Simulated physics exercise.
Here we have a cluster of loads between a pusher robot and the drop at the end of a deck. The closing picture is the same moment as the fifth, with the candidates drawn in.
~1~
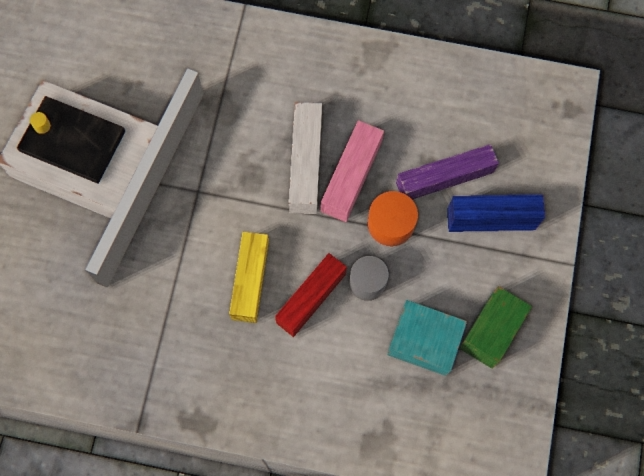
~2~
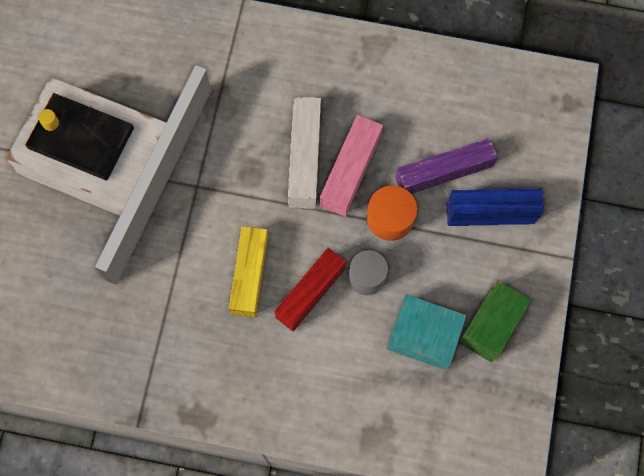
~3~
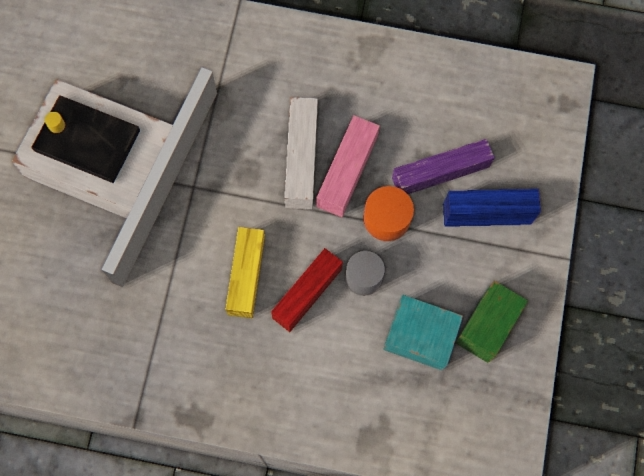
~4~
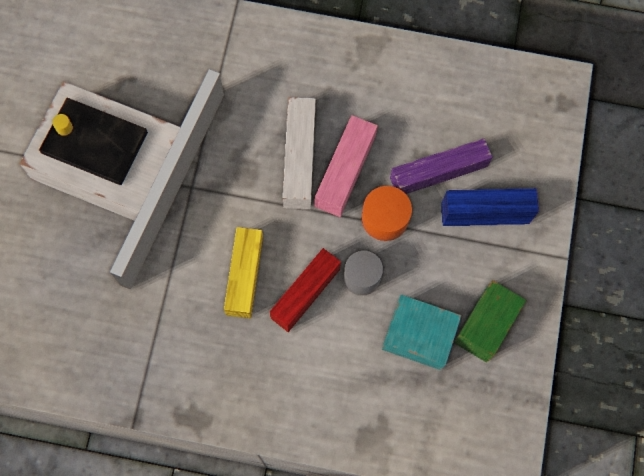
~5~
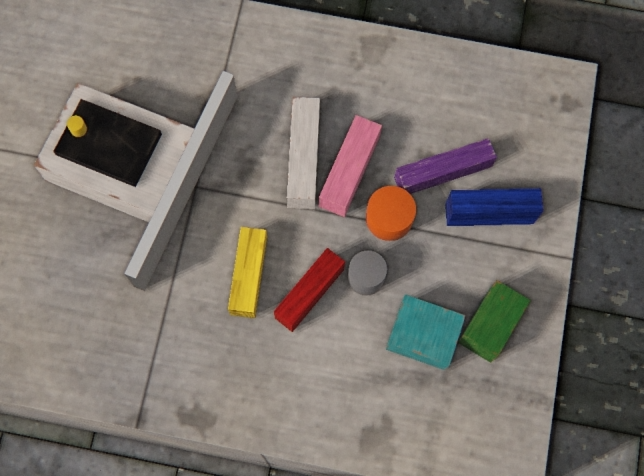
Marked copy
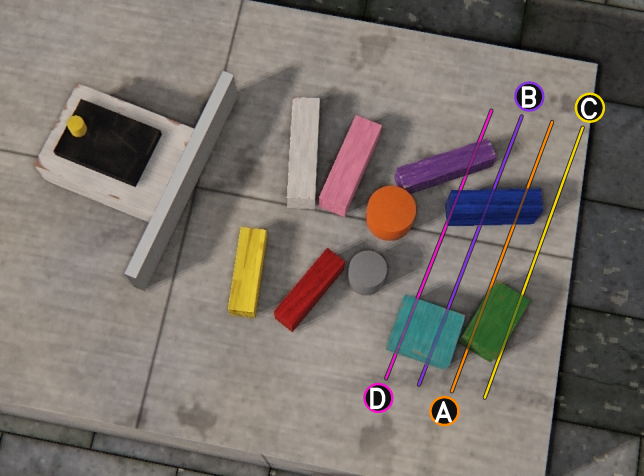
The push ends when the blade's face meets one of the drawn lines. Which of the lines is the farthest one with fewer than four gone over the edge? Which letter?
A.
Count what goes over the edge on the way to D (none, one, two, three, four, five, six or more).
The count is none.
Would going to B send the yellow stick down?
No.
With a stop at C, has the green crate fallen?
Yes.
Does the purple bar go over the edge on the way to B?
No.
On the marked copy, A at (504, 251); B at (473, 245); C at (536, 257); D at (441, 239).
With A. Early on, robot (230, 167); yellow stick (286, 282); white bar (339, 163).
Further on, robot (349, 189); green crate (514, 327); blue stick (525, 219).
At the end, robot (439, 206); blue stick over the edge; purple bar over the edge; three fallen.
As for the rest, B is within the limit but short; C drops six; D is within the limit but short.
